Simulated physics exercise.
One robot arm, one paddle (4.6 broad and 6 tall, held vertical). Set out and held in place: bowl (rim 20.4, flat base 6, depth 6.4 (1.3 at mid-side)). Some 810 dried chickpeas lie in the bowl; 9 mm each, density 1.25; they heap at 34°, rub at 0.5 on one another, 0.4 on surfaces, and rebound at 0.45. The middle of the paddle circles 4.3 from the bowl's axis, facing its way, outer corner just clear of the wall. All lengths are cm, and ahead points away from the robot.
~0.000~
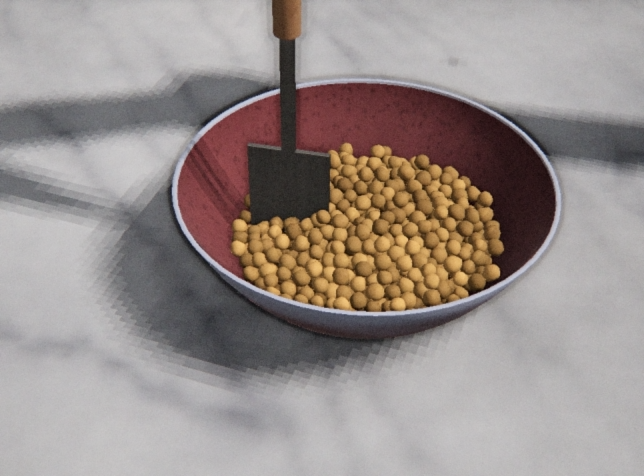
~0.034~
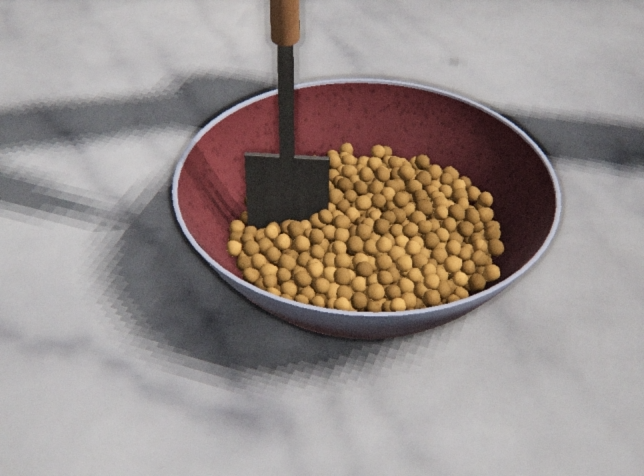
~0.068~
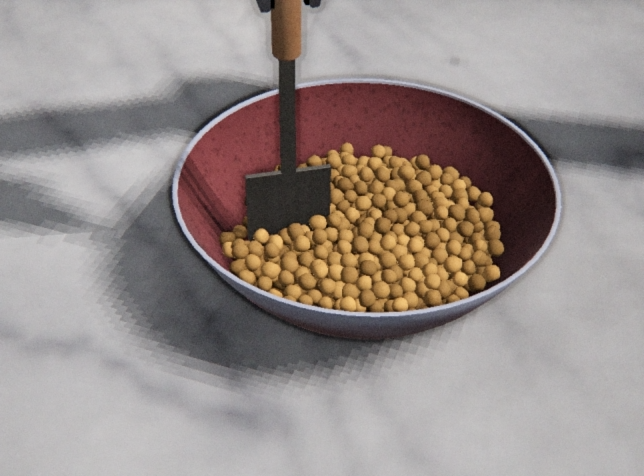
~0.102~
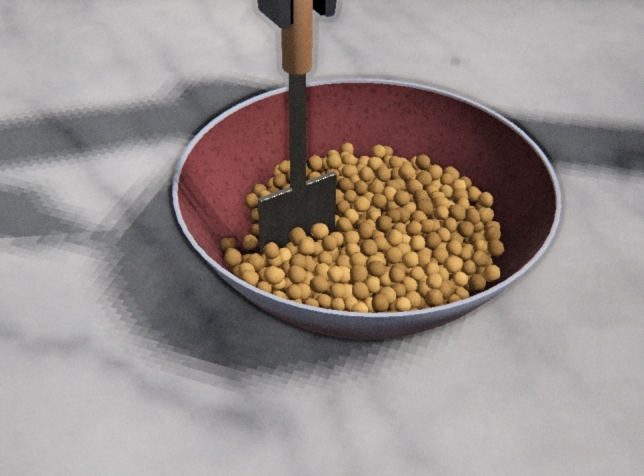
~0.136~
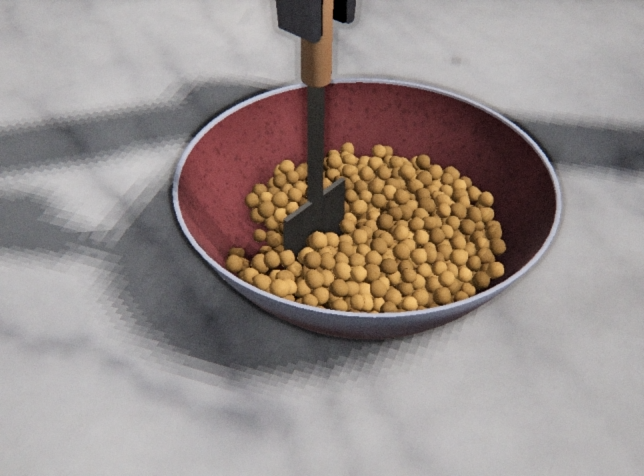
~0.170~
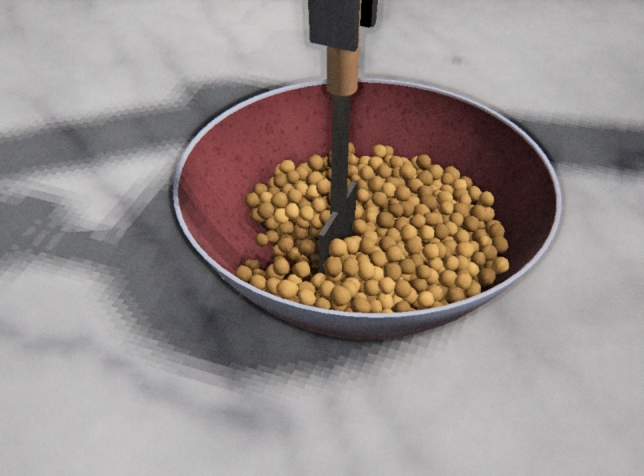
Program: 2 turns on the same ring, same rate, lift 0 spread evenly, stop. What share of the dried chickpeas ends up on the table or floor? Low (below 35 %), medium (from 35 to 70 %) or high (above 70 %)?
A low share, below 35 %, ends on the table or floor.
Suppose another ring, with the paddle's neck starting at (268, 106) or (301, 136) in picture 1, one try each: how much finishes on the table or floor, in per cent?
Some 15 and 5 per cent.
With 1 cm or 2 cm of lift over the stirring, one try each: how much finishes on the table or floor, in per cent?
Some 5 and 5 per cent.
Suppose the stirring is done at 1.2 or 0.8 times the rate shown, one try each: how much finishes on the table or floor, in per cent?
About 20 and 5 per cent.
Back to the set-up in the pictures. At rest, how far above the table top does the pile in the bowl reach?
Roughly 7.0 cm.
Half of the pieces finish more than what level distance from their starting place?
Roughly 10 cm.
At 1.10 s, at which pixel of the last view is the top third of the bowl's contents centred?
Near (441, 165).
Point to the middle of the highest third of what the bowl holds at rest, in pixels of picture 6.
Near (275, 235).
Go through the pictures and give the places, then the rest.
The paddle neck at (288, 126), 0° round; upper third of the load around (378, 221), from x 240 to 495, top at y 150; 807 in the bowl, in the first picture.
The paddle neck at (287, 133), 8° round; upper third of the load around (375, 225), from x 235 to 495, top at y 150, in the second picture.
The paddle neck at (288, 148), 26° round; upper third of the load around (369, 232), from x 225 to 495, top at y 150, in the third picture.
The paddle neck at (298, 162), 44° round; upper third of the load around (366, 239), from x 230 to 495, top at y 150, in the fourth picture.
The paddle neck at (315, 175), 63° round; upper third of the load around (373, 246), from x 235 to 495, top at y 150, in the fifth picture.
The paddle neck at (339, 184), 81° round; upper third of the load around (385, 251), from x 245 to 500, top at y 150; 807 in the bowl, in the sixth picture.
After 0.64 s, 332° round, highest piece 8 above the table; 771 in the bowl, 31 on the table or floor, 5 in flight or on the tool.
After 1.10 s, 224° round, highest piece 8 above the table; 741 in the bowl, 64 on the table or floor, 2 in flight or on the tool.
After 1.53 s, 0° round, highest piece 7 above the table; 717 in the bowl, 90 on the table or floor.
After 2.23 s, 0° round, highest piece 7 above the table; 717 in the bowl, 90 on the table or floor.
In the end, 717 in the bowl, 90 on the table or floor. That is 11 % on the table or floor.
